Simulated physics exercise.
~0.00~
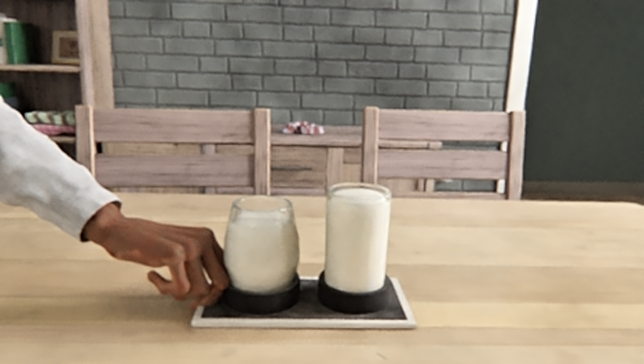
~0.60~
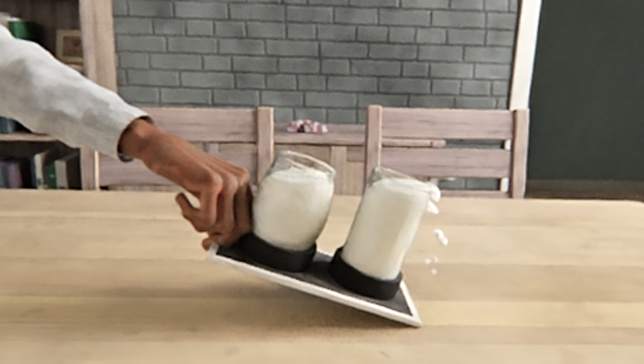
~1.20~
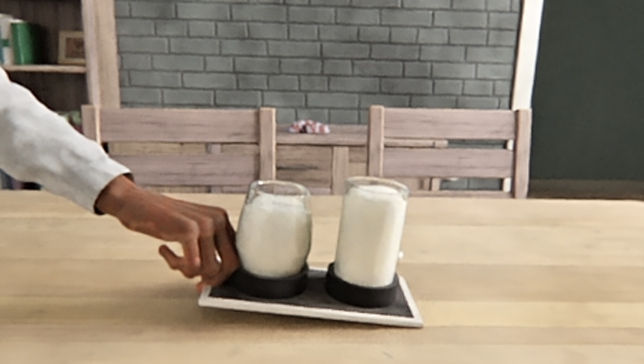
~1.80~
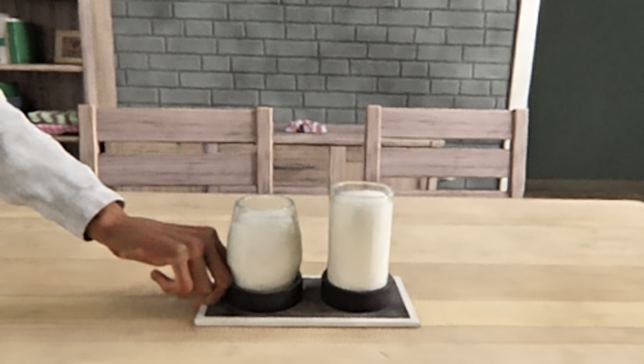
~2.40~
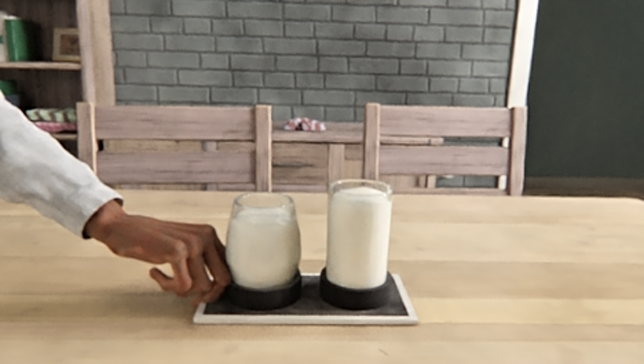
The clip shows a hand lifting the left end of a tray holding two open glasses of milk on a wooden table, tilting them rightward so milk slops from the taller right glass, then lowering the tray until it rests flat with both glasses upright.
